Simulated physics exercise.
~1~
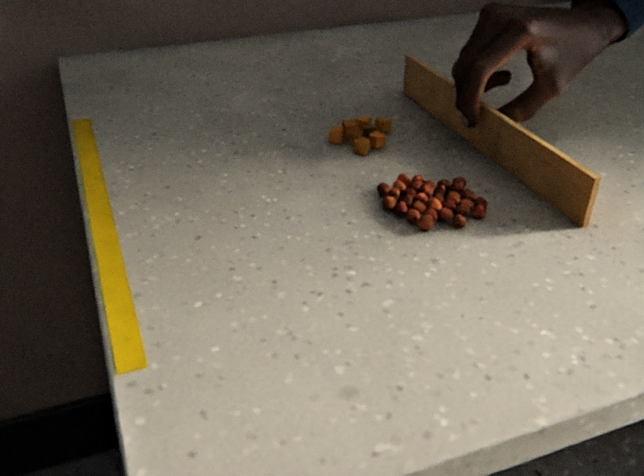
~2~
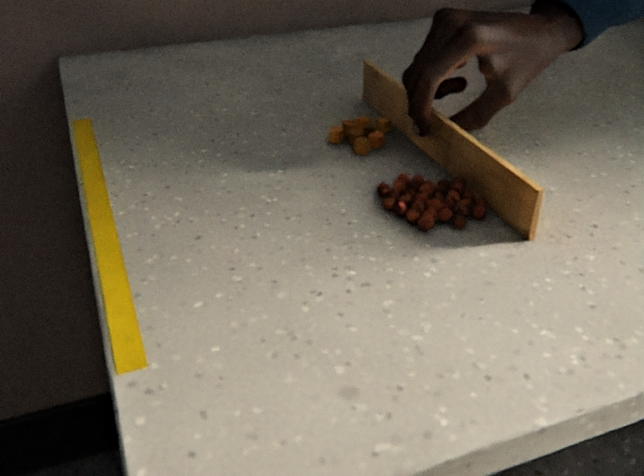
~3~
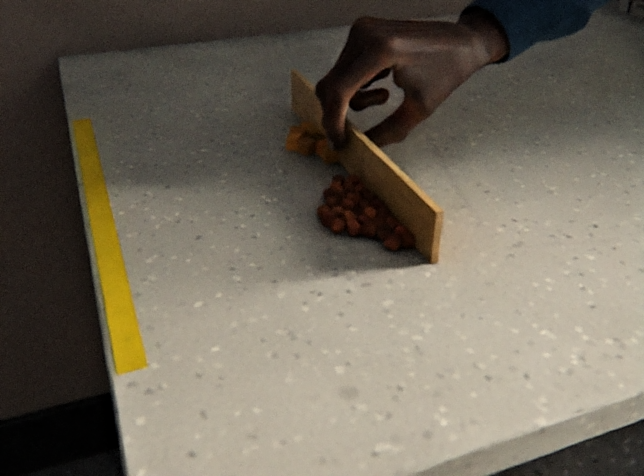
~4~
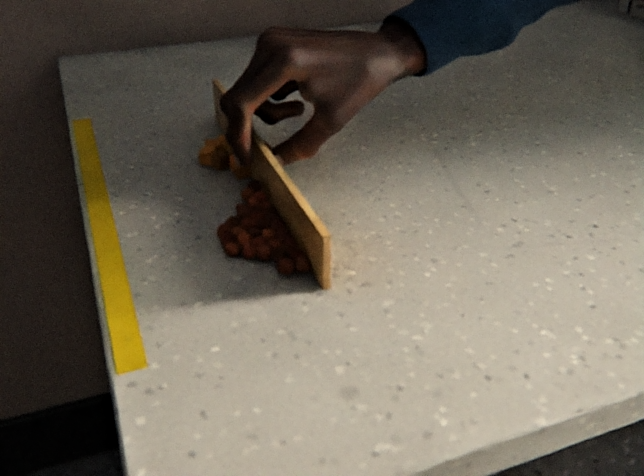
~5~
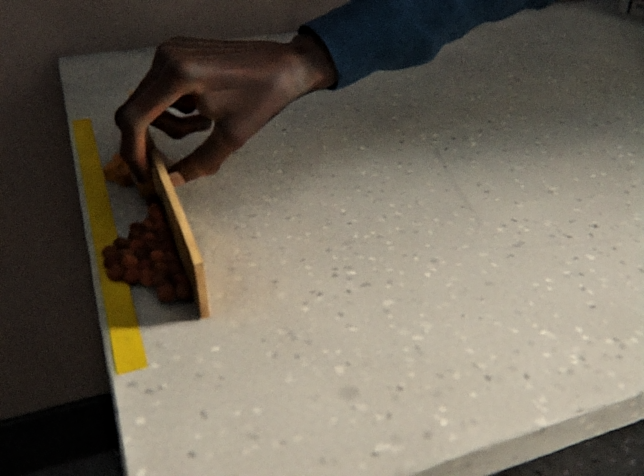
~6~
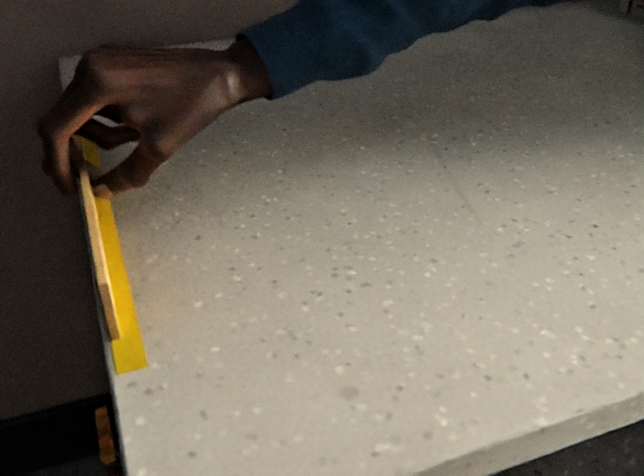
Hand sweeping reddish-brown nuggets and smaller amber cubes leftward across a speckled table with a wooden strip, pushing them over the taped edge.
